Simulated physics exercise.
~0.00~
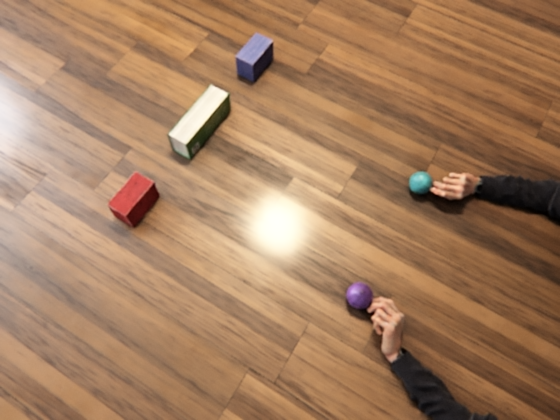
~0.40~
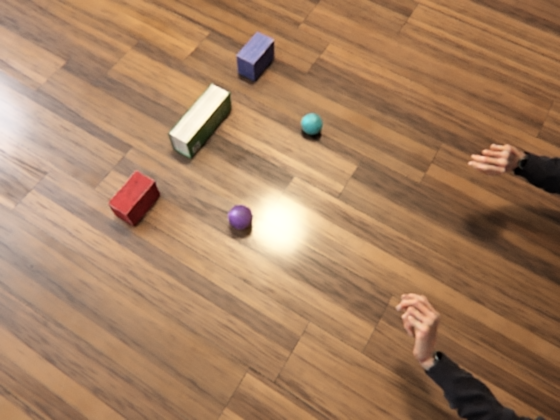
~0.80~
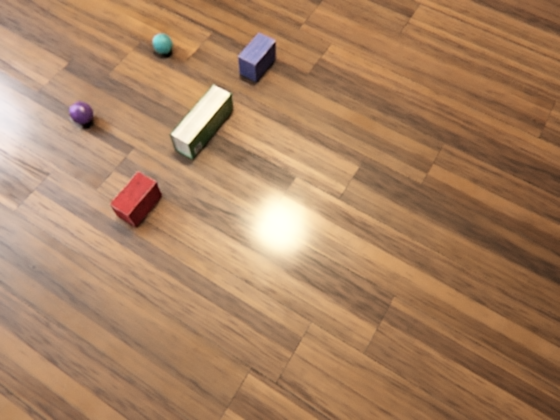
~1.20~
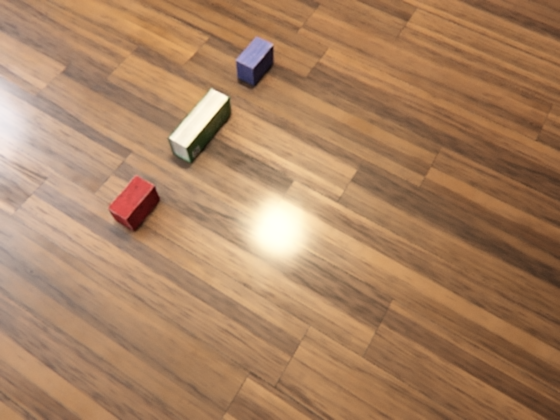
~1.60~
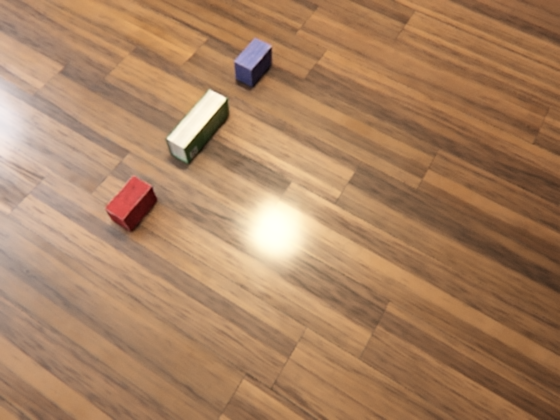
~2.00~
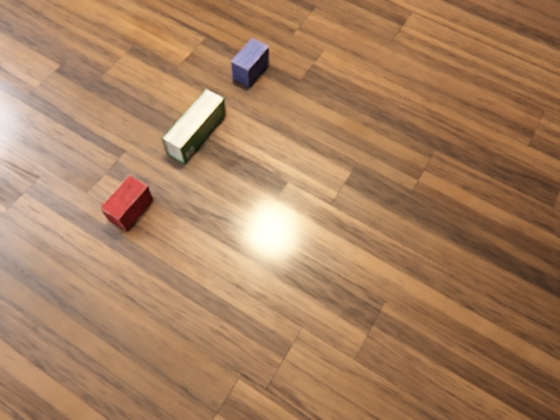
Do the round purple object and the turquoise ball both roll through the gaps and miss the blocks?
Yes, both get through. The round purple object passes between the red block and the long green-and-white one, and the turquoise ball passes between the long block and the blue one.
